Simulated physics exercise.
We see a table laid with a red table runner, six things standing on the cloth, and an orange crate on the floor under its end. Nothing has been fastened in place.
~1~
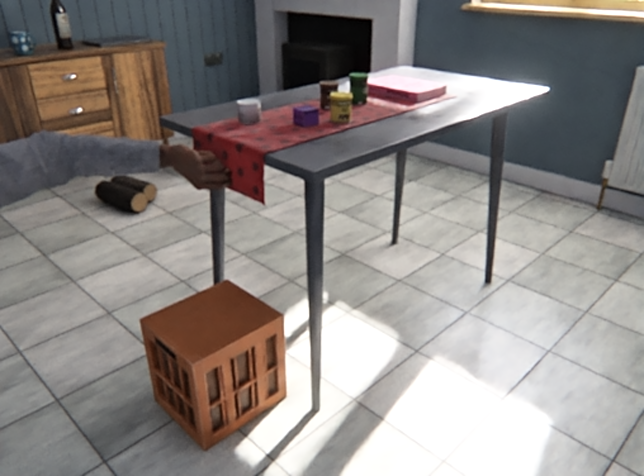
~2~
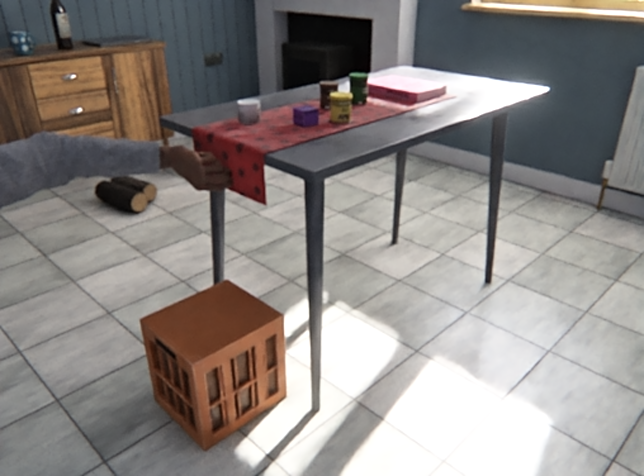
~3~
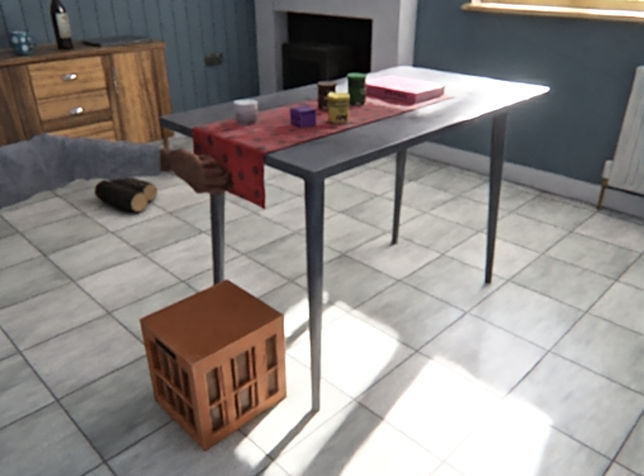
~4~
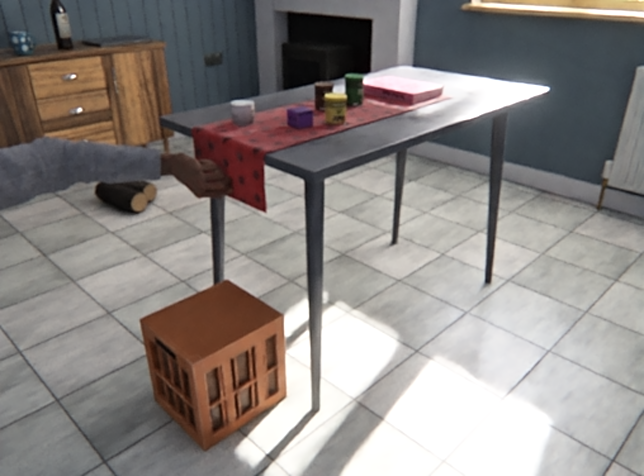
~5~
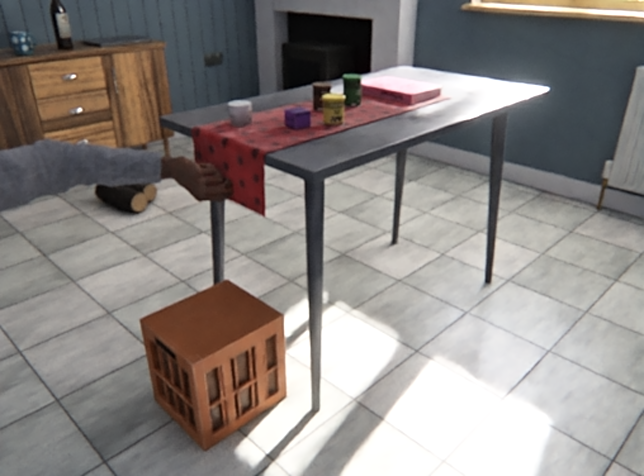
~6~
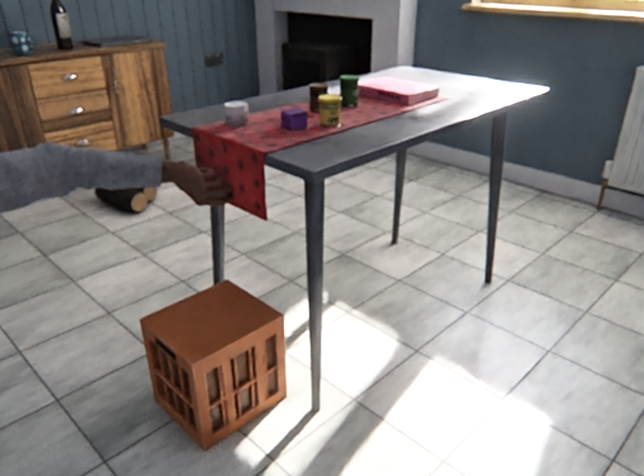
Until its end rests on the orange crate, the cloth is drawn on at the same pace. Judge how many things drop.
Dropped things in total: Three.
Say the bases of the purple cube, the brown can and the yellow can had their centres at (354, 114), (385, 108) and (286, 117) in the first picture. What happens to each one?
Purple cube kept, brown can kept, yellow can dropped.
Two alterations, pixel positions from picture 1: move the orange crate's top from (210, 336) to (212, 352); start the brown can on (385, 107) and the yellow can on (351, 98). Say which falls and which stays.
So the brown can stays there, and the yellow can stays there.
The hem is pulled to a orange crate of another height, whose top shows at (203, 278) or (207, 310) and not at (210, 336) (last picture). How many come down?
Counts: 1 / 2.
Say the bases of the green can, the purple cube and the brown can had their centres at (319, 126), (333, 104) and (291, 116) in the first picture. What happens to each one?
So, the green can ends up down, the purple cube makes it through, the brown can ends up down.
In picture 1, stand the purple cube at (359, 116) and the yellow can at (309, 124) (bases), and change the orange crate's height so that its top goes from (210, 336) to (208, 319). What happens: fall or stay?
The purple cube? Safe. The yellow can? Lost.
Soon after, hem near (233, 258); white pot gone.
Then, hem near (235, 290); white pot and purple cube gone.
At rest, hem on the crate; white pot, purple cube and yellow can gone. It carries off three.
